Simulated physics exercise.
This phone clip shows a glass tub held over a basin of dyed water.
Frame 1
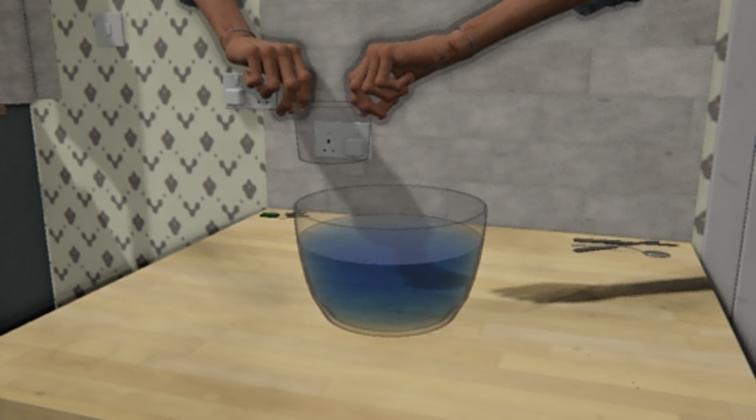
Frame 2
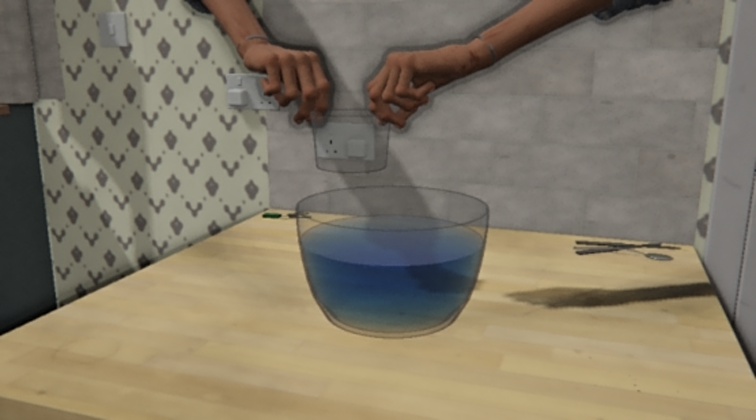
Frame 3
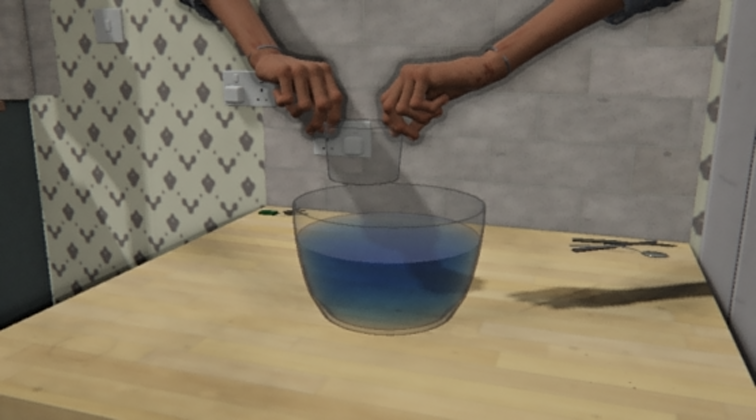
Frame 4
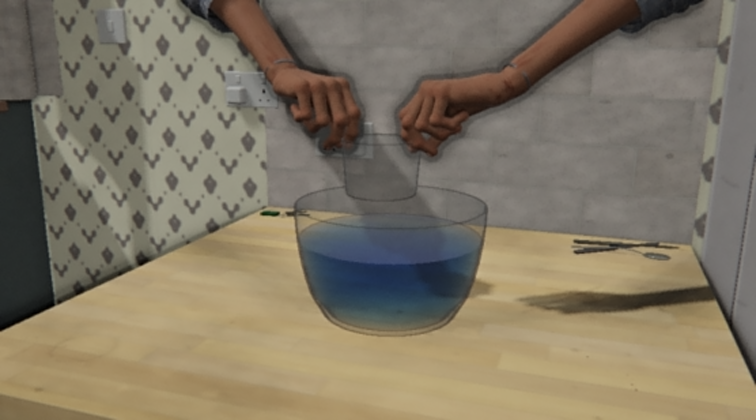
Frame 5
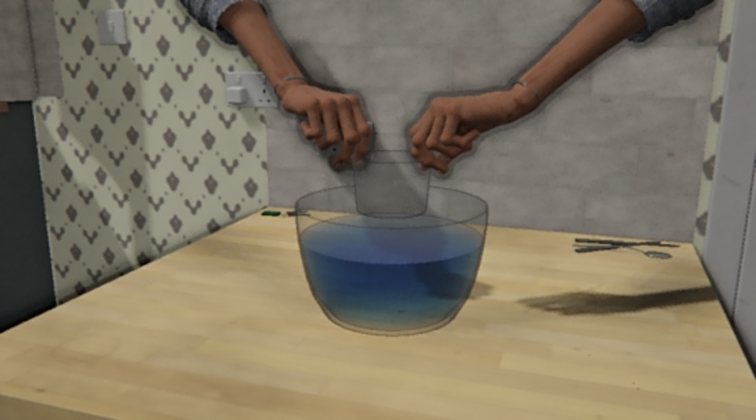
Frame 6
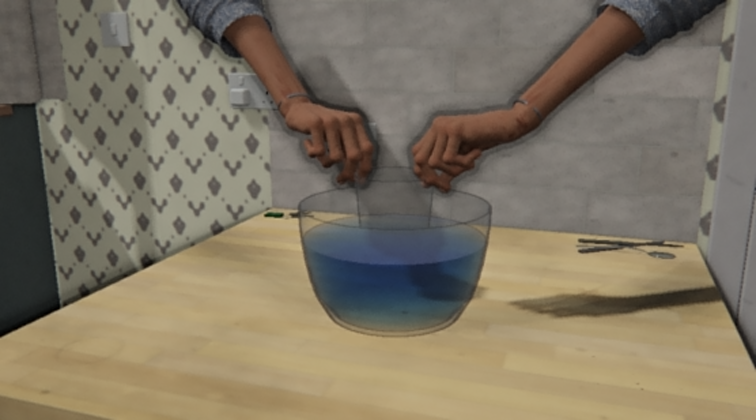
A small, empty glass tub, held by two hands, moved down and slightly to the right above a clear basin of blue water on a wooden counter, until it was just over the surface.
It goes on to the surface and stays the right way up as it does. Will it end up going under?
No, it stays up.
Next, the tub dips into the dyed water.
After that, it bobs and steadies.
Finally, the tub floats with about half of its side showing.
